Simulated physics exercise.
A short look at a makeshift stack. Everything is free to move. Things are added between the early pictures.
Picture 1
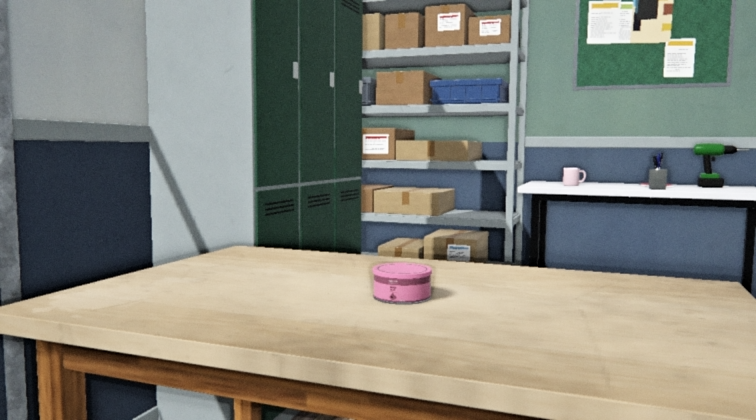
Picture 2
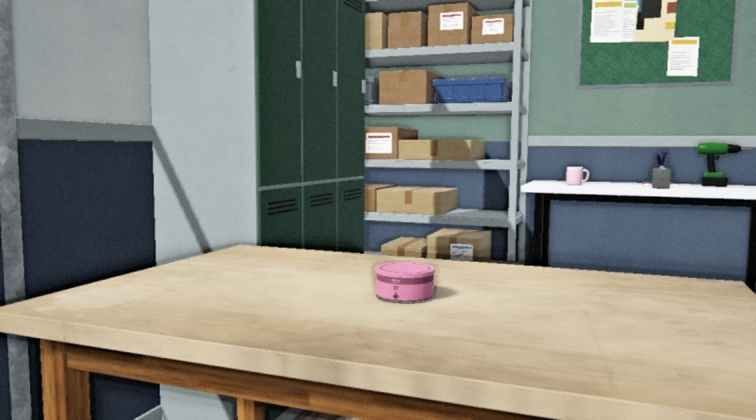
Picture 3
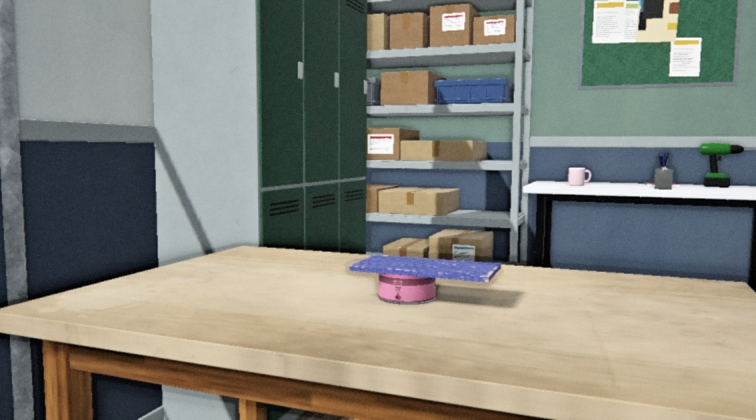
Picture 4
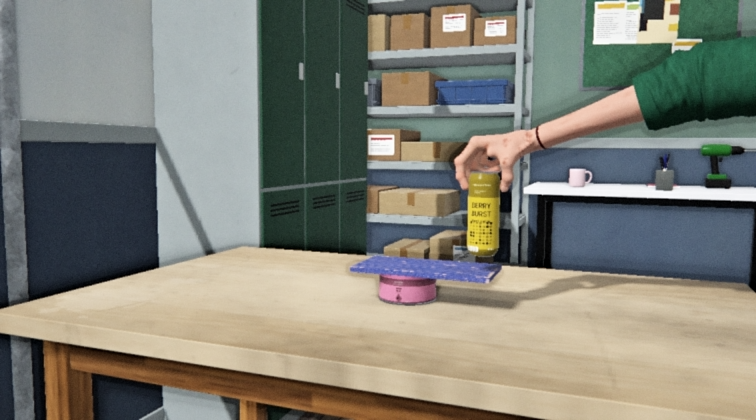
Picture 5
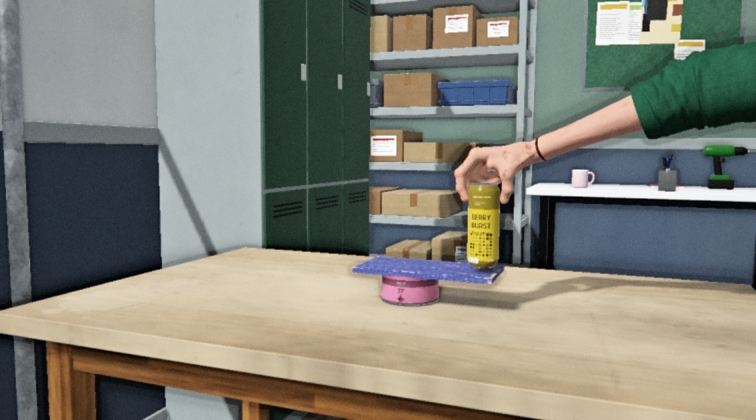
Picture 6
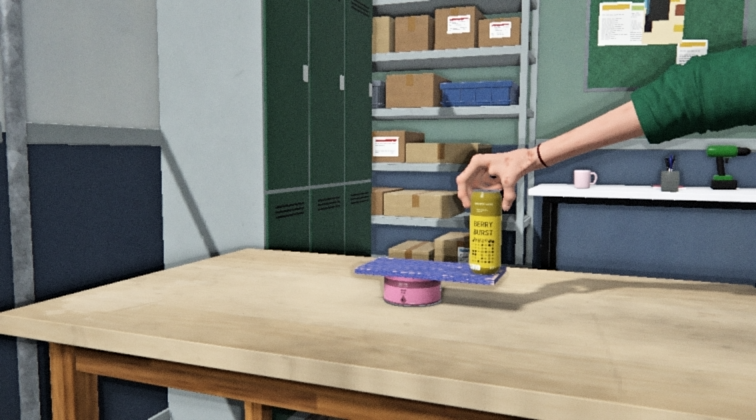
The clip opens on a round pink tin sitting alone on a wooden table in a workshop. A flat blue board then appears across the top of the tin, and a hand reaching in from the right lowers a yellow can onto the board's right end, keeping hold of it.
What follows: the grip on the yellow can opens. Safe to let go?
As it turns out, it loses its balance.
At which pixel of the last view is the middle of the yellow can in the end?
At about (551, 301).
Then, 0.30 s past the last view, yellow can now fallen; blue board rocked 33° from its first pose.
Then, 0.40 s past the last view, blue board rocked 29° from its first pose.
Then, 0.50 s past the last view, blue board rocked 6° from its first pose.
Then, 1.40 s past the last view, nothing new.
Finally, fallen, yellow can; the other 2 still in place. Final places as the last picture's camera would see them, yellow can near (551, 300). The stack comes apart.
